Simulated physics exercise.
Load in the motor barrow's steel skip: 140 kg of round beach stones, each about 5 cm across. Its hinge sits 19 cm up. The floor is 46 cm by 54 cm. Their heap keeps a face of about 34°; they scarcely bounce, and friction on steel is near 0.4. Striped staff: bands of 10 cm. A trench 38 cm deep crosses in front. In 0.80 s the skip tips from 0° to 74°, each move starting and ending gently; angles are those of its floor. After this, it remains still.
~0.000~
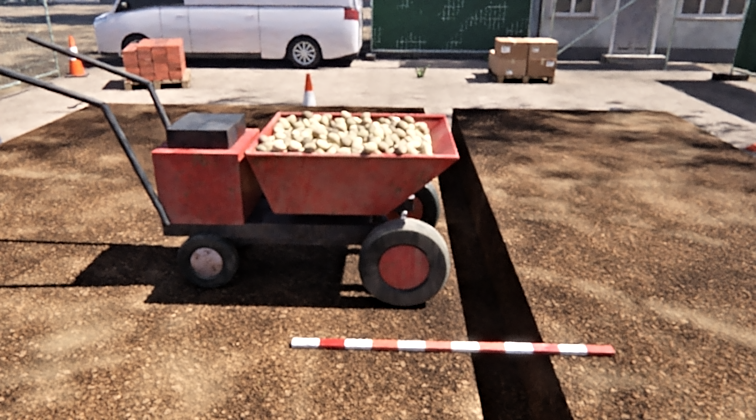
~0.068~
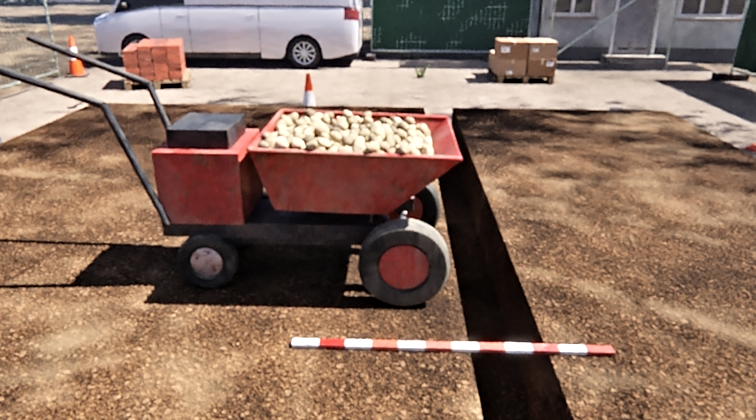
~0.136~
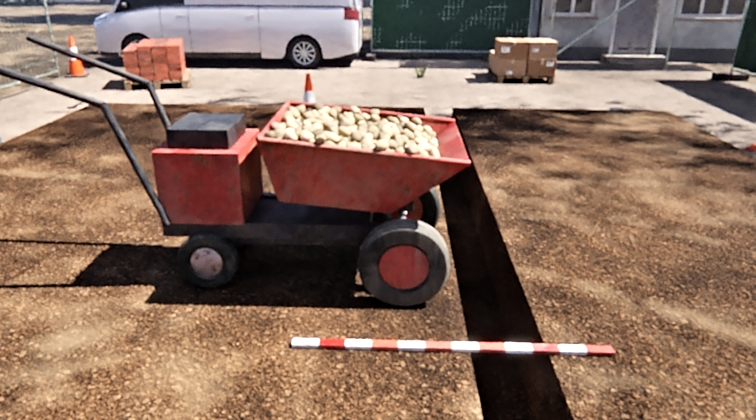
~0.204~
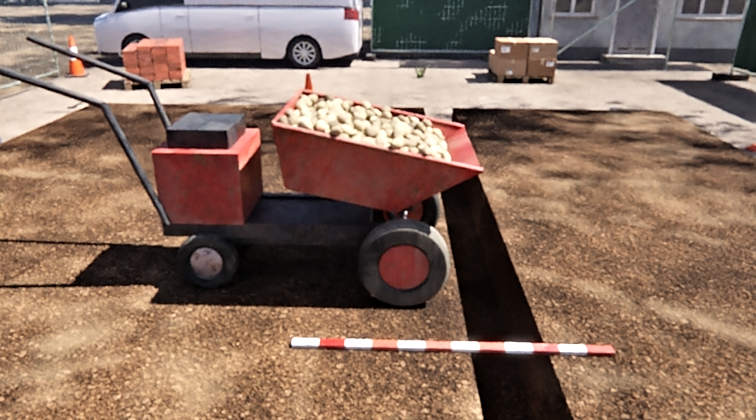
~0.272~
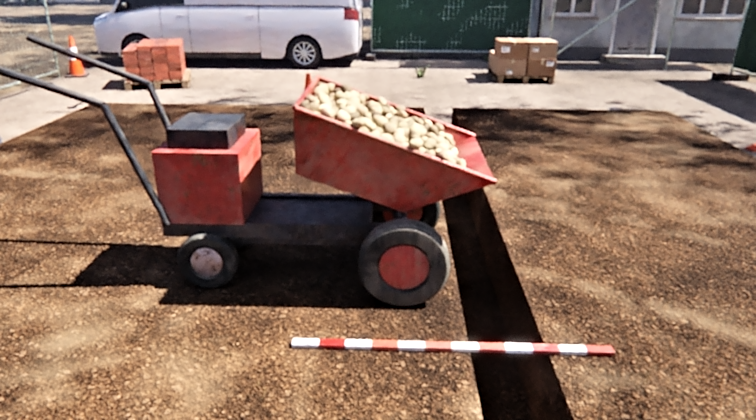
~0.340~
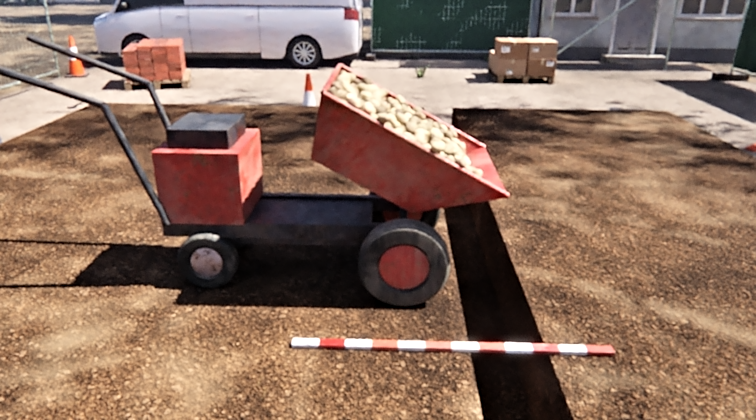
A red motor barrow's skip full of pale stones tilts steadily up toward the right.
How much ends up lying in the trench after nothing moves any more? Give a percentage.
A share of about 12 per cent.
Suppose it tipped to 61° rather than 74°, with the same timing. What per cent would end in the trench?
Near 15 per cent then.
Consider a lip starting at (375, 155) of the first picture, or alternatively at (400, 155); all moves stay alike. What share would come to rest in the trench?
I'd expect close to 90 per cent at the first and 65 per cent at the second.
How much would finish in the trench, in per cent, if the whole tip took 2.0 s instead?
I'd put it at roughly 15 per cent.
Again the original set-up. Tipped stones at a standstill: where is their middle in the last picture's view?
The tipped stones centre close to (592, 268).
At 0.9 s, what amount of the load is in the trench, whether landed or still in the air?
0 per cent or so by then.
After 0.6 s the floor is at 62°; 99 % in the skip; the foremost stones are at (526, 225).
After 0.9 s the floor is at 74°; 44 % in the skip, 1 % in the trench, 56 % past the trench; the foremost stones are at (635, 273).
After 1.2 s the floor is at 74°; 6 % in the skip, 4 % in the trench, 91 % past the trench; the foremost stones are past the picture's edge.
After 3.2 s the floor is at 74°; 0 % in the skip, 12 % in the trench, 88 % past the trench; the foremost stones are past the picture's edge.
